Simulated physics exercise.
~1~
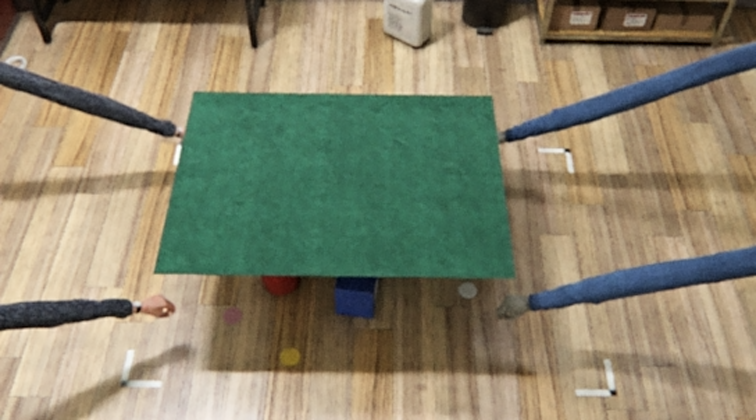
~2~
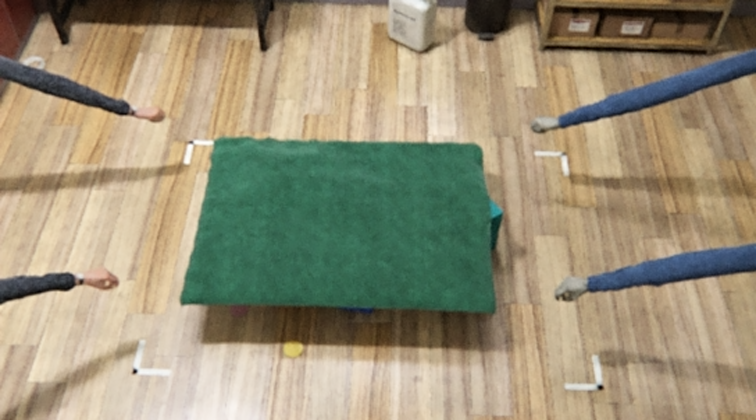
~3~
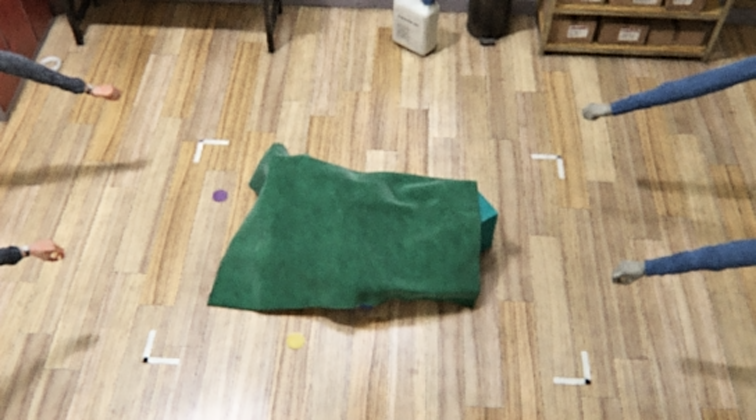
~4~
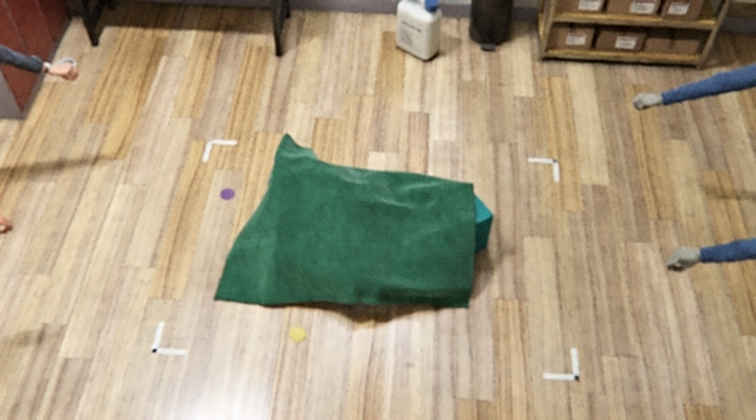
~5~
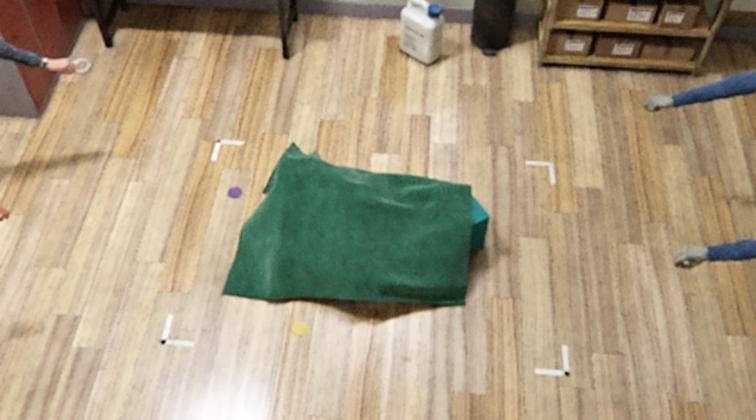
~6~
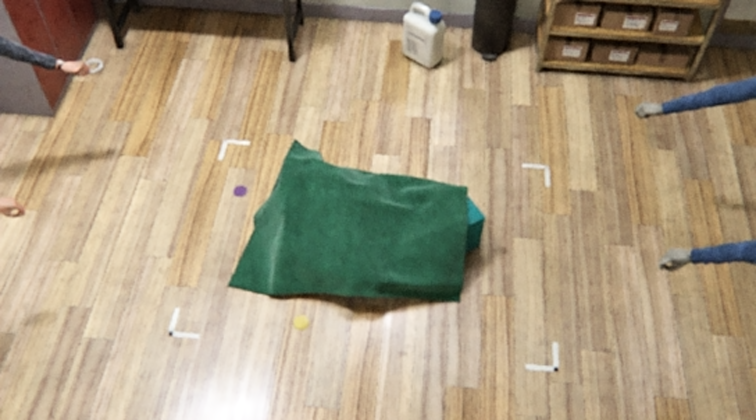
A green sheet held level by four hands is released and drops over objects on a wooden floor, hiding the white disc and pink saucer, as the hands draw back; it settles rumpled, a teal object poking out at right, the purple disc and yellow saucer still uncovered.
